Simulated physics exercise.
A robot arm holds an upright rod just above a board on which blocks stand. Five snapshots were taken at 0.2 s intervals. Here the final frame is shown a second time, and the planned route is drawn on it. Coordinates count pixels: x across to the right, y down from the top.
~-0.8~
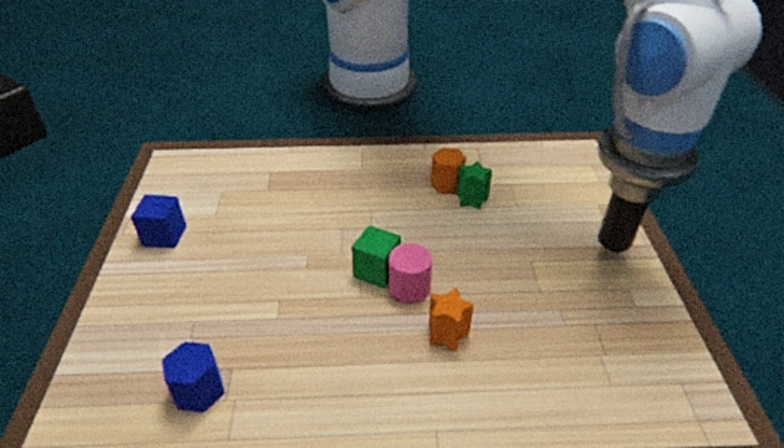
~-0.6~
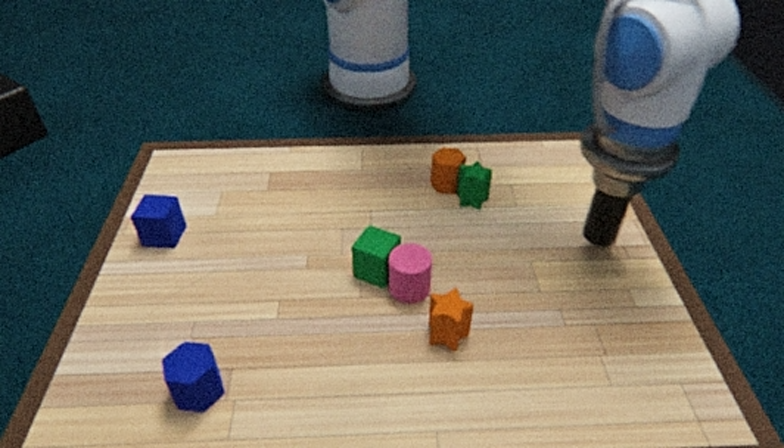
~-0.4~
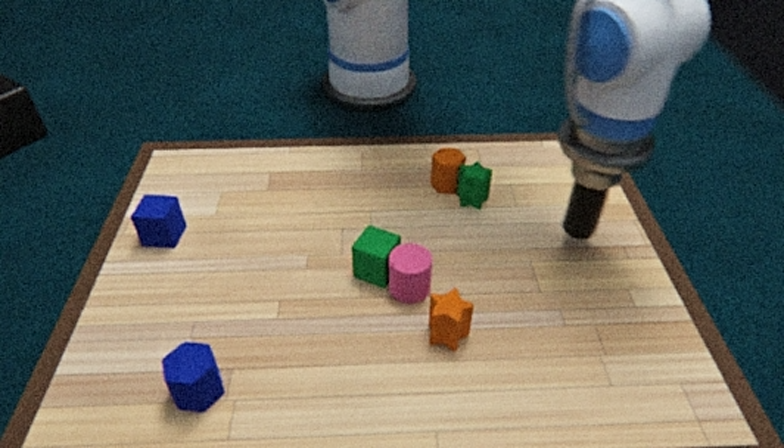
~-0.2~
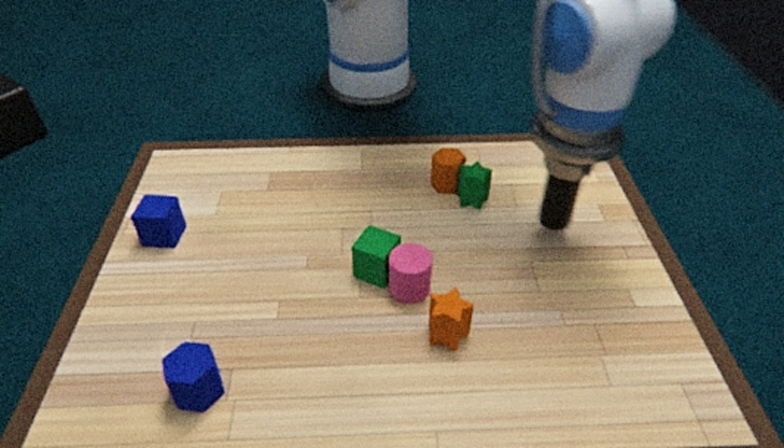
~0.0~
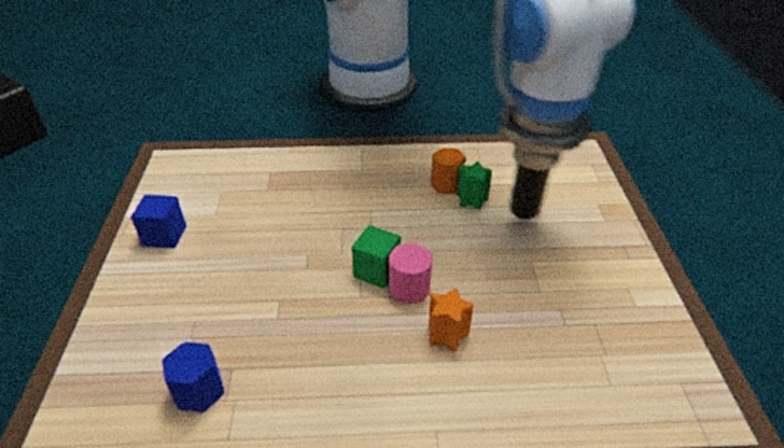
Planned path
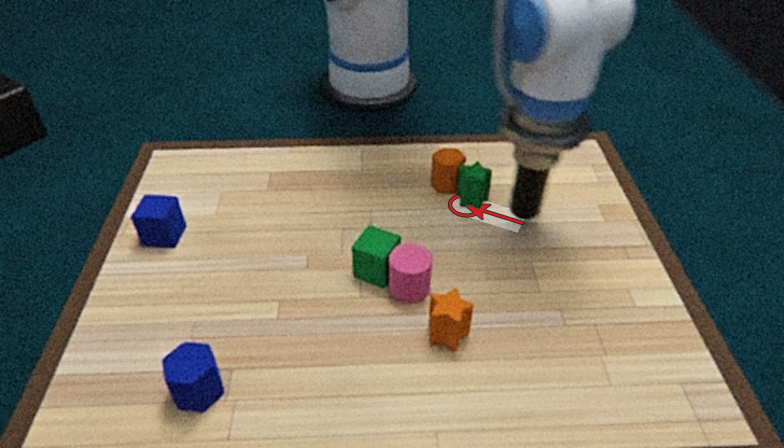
Robot arm moving a dark upright rod leftward across the right side of a wooden board, the coloured blocks staying still.
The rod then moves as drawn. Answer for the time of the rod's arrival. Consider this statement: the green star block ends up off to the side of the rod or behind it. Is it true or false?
The claim does not hold.
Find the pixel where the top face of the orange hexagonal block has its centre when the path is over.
My prediction: (436, 146).
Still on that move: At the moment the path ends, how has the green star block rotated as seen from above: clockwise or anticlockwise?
Looking down: Clockwise.
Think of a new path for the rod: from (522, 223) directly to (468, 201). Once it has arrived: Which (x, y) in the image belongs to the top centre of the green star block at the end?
It should be at about (448, 161).
The line goes from (522, 223) directly to (465, 205).
On the path given first. Halfway along, rod at (494, 201); nothing pushed yet.
At the end, rod at (467, 193); orange hexagonal block at (436, 146); green star block at (456, 160), turned 35° clockwise.
